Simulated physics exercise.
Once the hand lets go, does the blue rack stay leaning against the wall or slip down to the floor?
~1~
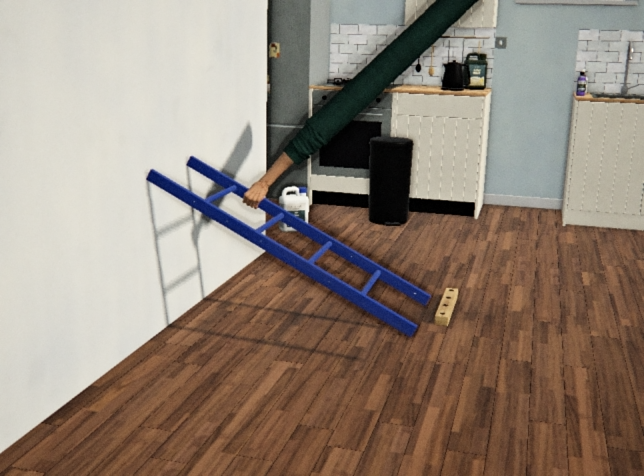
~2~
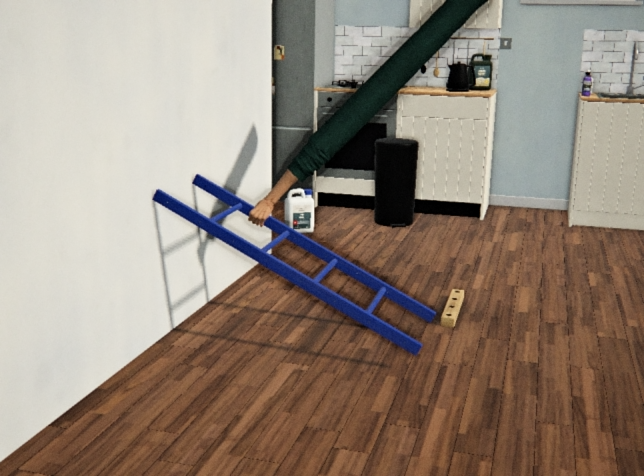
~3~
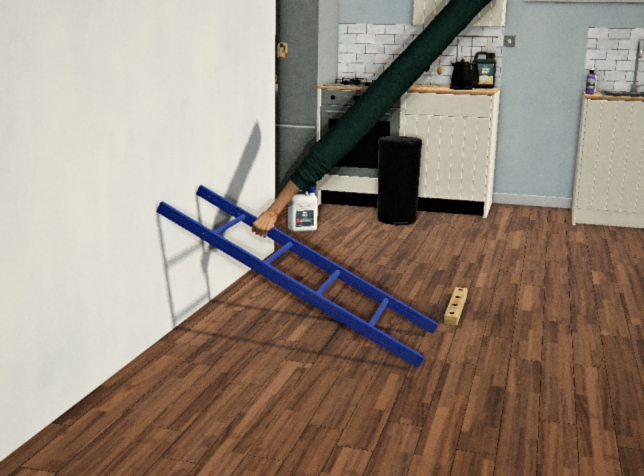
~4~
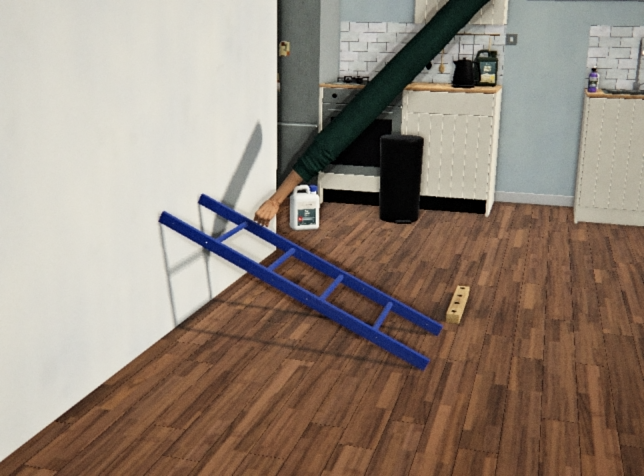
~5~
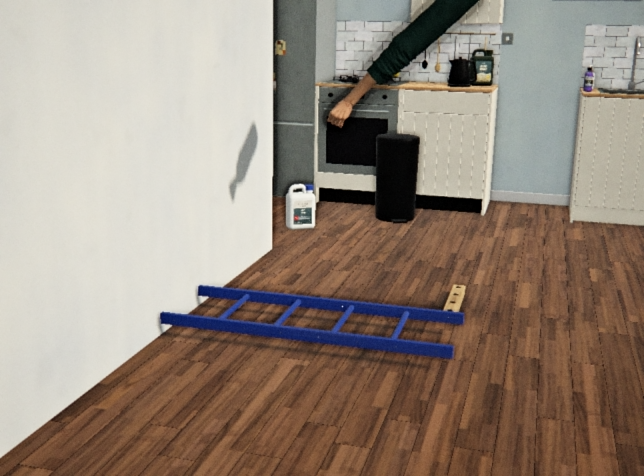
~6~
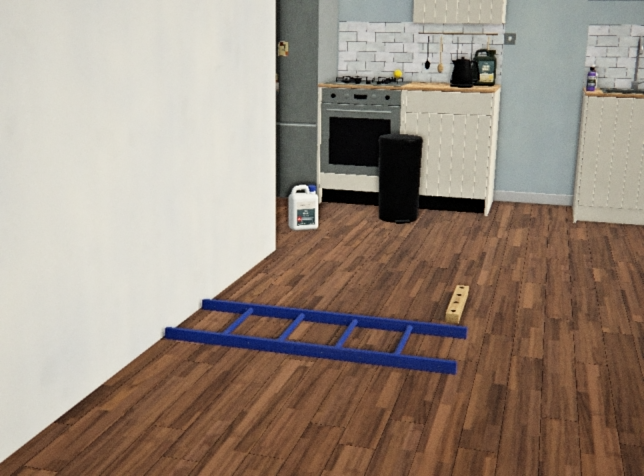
The blue rack slips down. Its feet give way and it ends up lying flat on the wooden floor.
A blue, ladder-like rack leans at a low slant against a white wall at the left of a kitchen, seen from slightly above by a gently swaying camera. A hand in a dark green sleeve holds its upper part, while a pale yellowish batten sits on the brown wooden floor near its feet. Behind are an oven, a black bin and a white jug. The hand lowers the rack slightly, then lets go and draws back. The rack's top slides down the wall as its feet give way to the right, and it ends up lying flat on the floor.
